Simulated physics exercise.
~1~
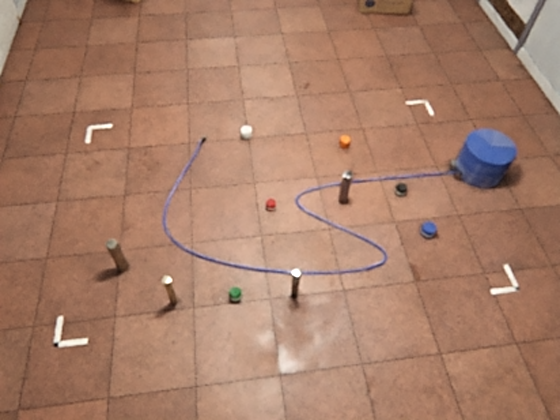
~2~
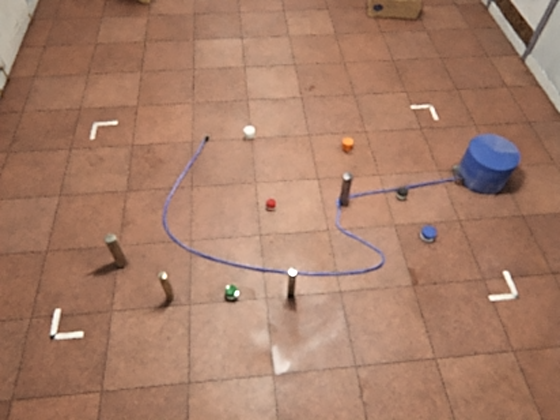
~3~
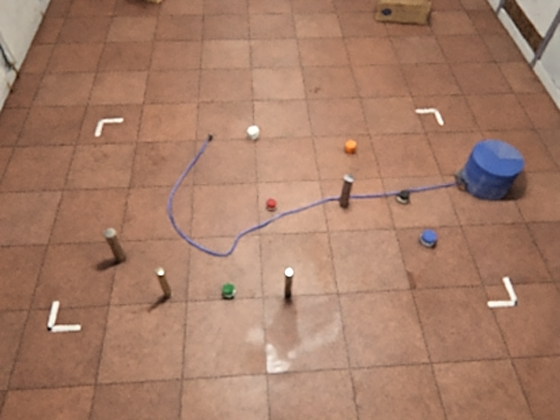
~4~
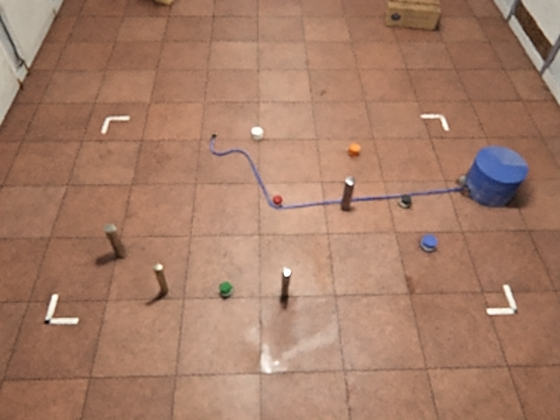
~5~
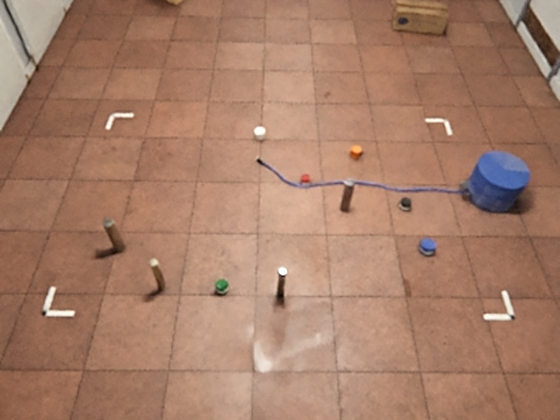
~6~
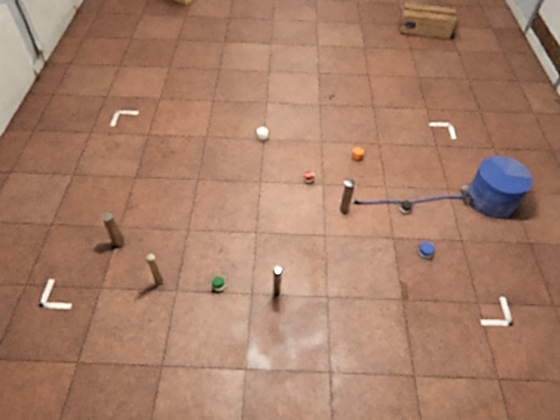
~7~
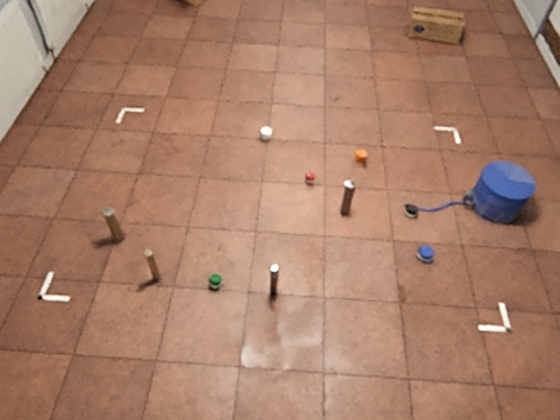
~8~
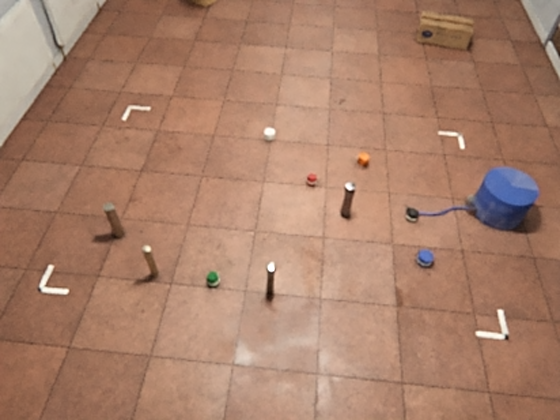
Blue cord winding back toward a blue reel across a tiled floor, nudging a red jar aside and stopping with a short length still out.
